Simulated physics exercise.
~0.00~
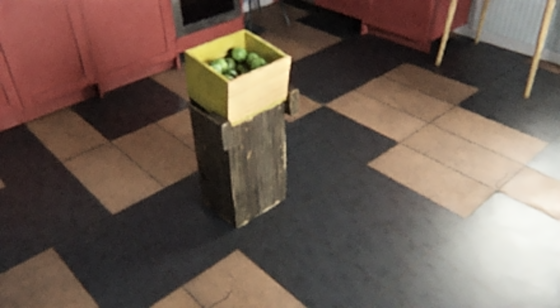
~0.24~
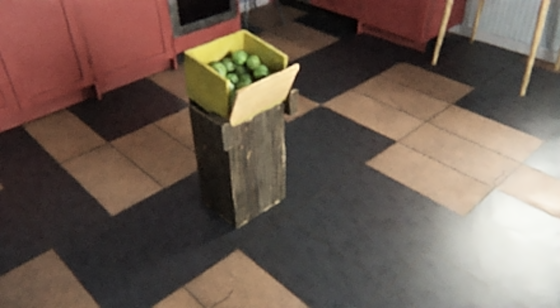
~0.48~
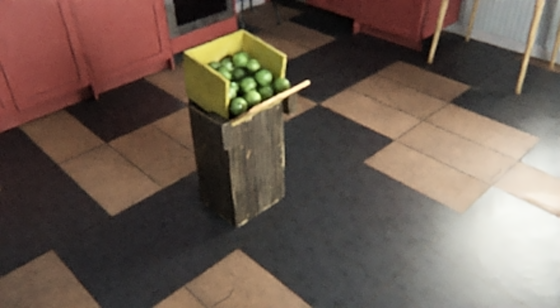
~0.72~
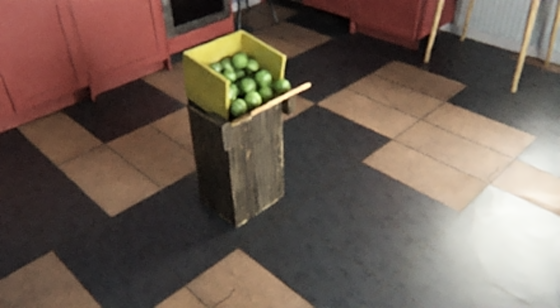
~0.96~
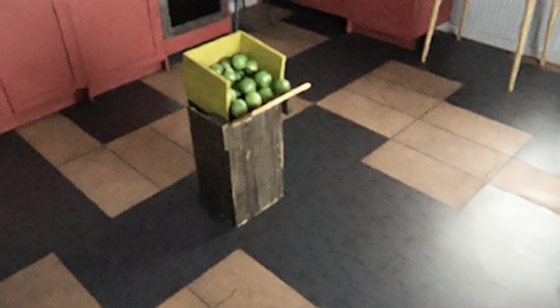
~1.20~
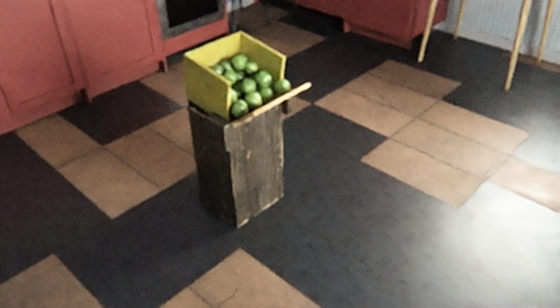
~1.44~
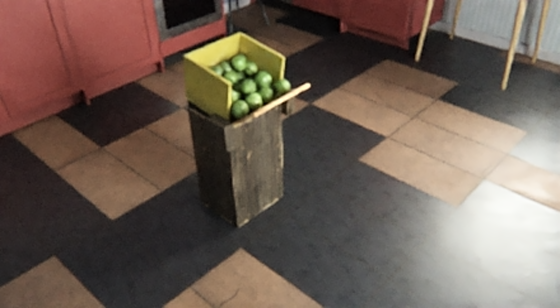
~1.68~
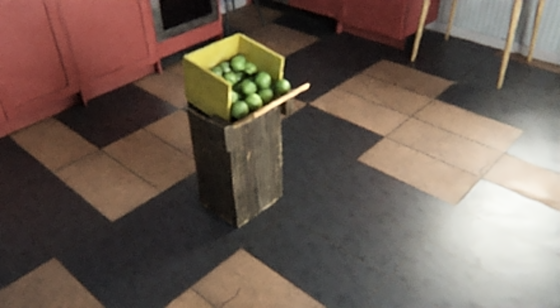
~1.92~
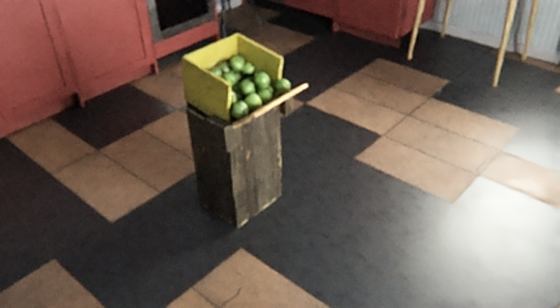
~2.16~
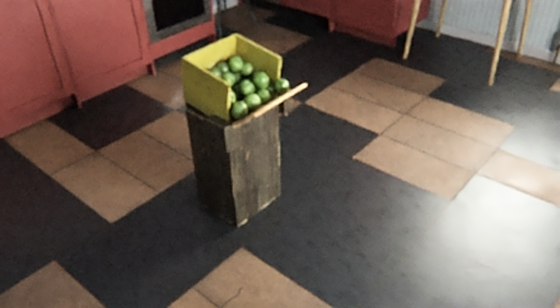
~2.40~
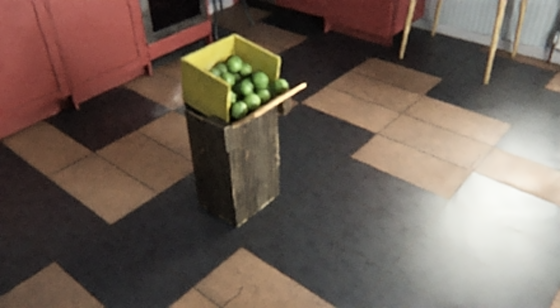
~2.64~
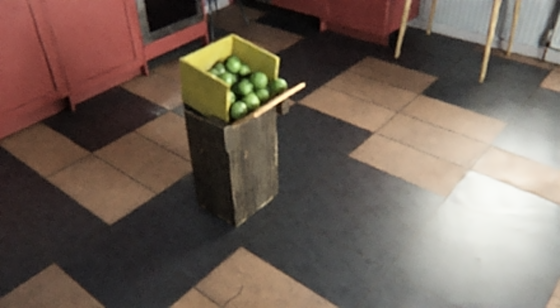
A yellow bin of green apples sat on a wooden block in a kitchen with a tiled floor, and its front flap swung down and open. The apples shifted slightly toward the opening, then stayed put, with none falling out.
